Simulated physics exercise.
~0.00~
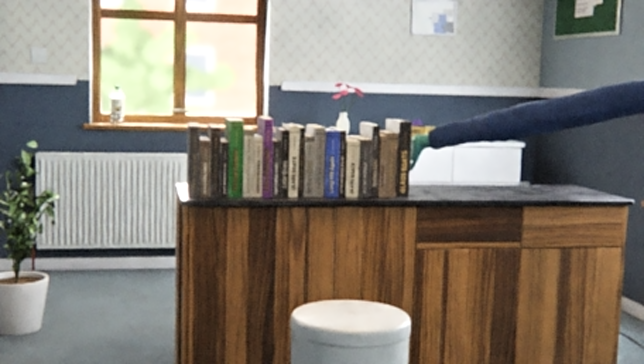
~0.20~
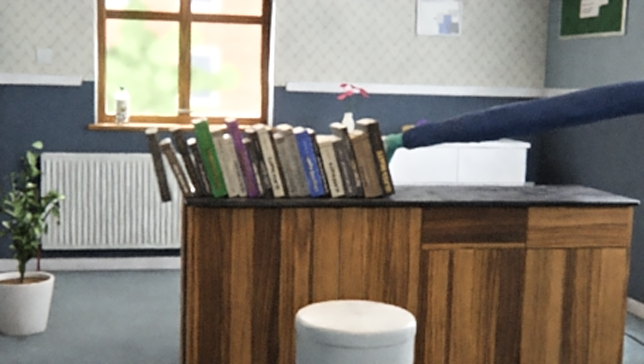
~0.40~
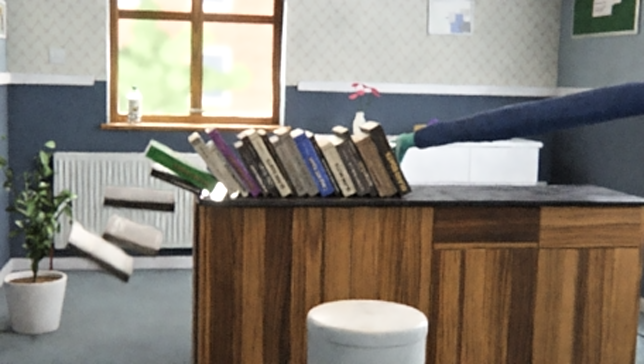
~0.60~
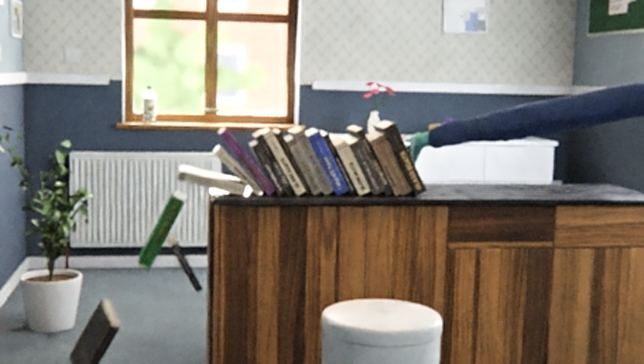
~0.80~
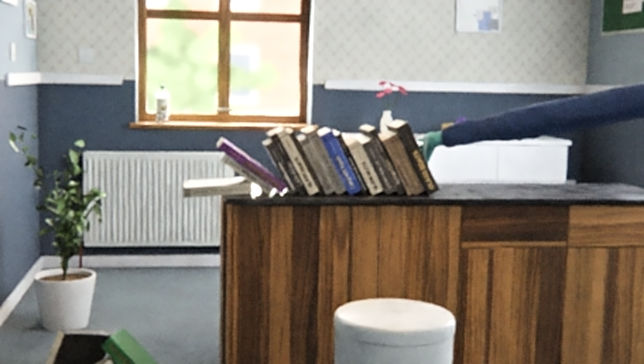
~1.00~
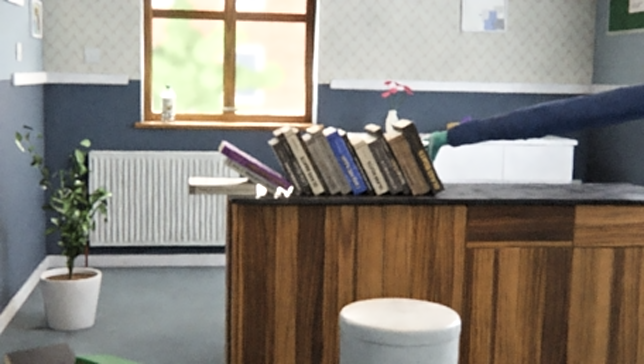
The video shows an arm in a blue sleeve pushing a row of upright books leftward along a wooden counter until they lean and several, including the green one, tumble off the left end to the floor, while the purple and blue books remain tilted on top.
